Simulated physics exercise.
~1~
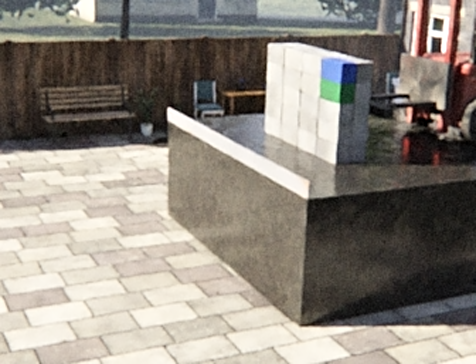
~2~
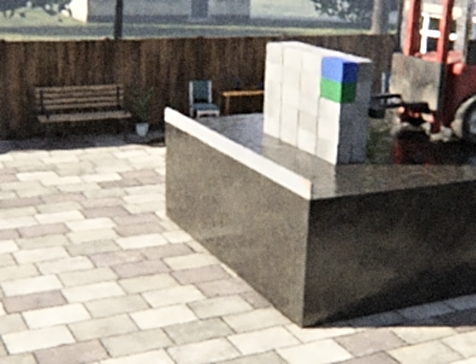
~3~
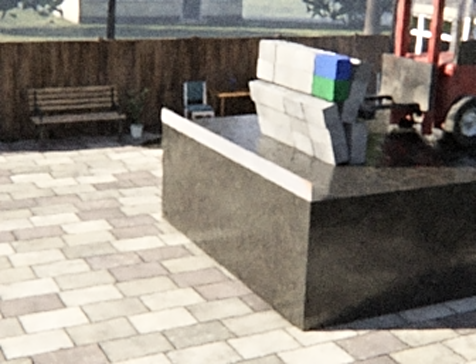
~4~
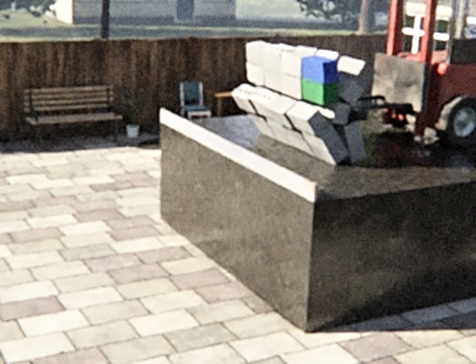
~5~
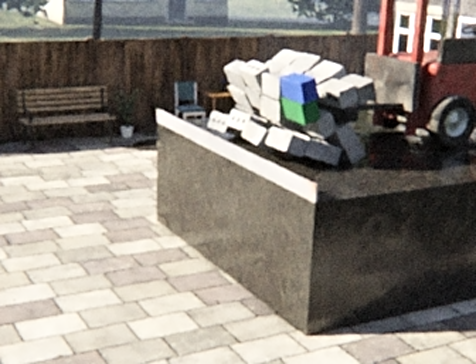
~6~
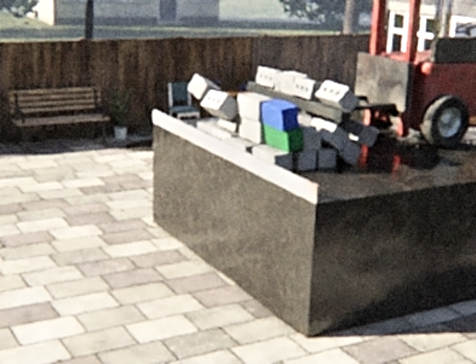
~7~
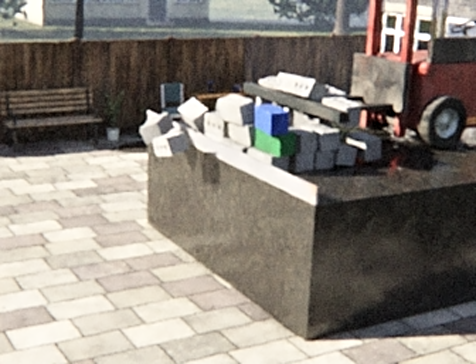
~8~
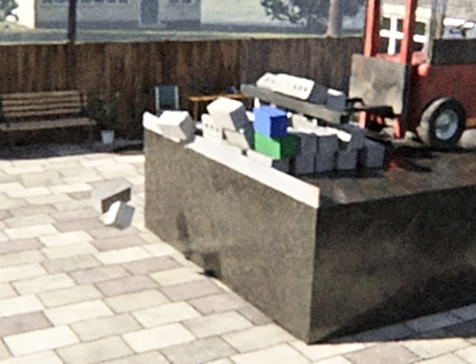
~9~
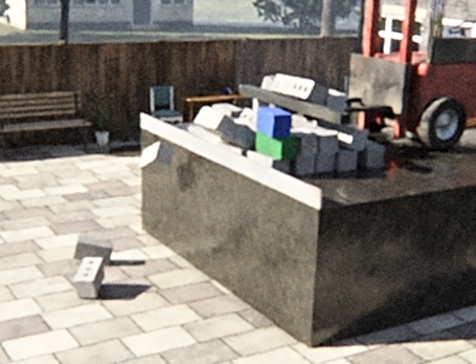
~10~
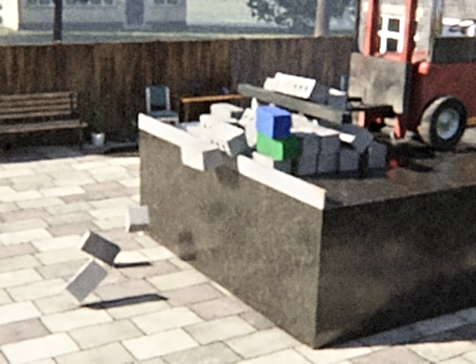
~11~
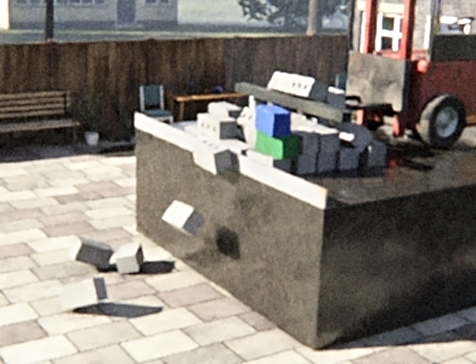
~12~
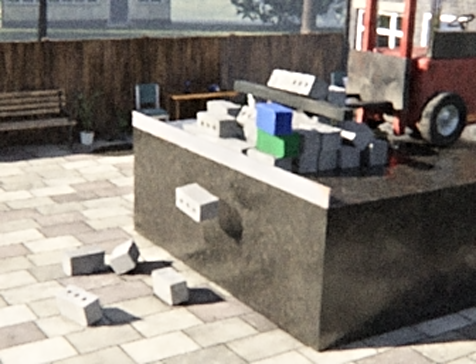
We see a lift truck's beam push into a stack of pale blocks, one blue and one green, on a dark platform in a paved yard; the stack leans and collapses, and a few blocks tumble over the edge while the coloured ones stay in the heap.
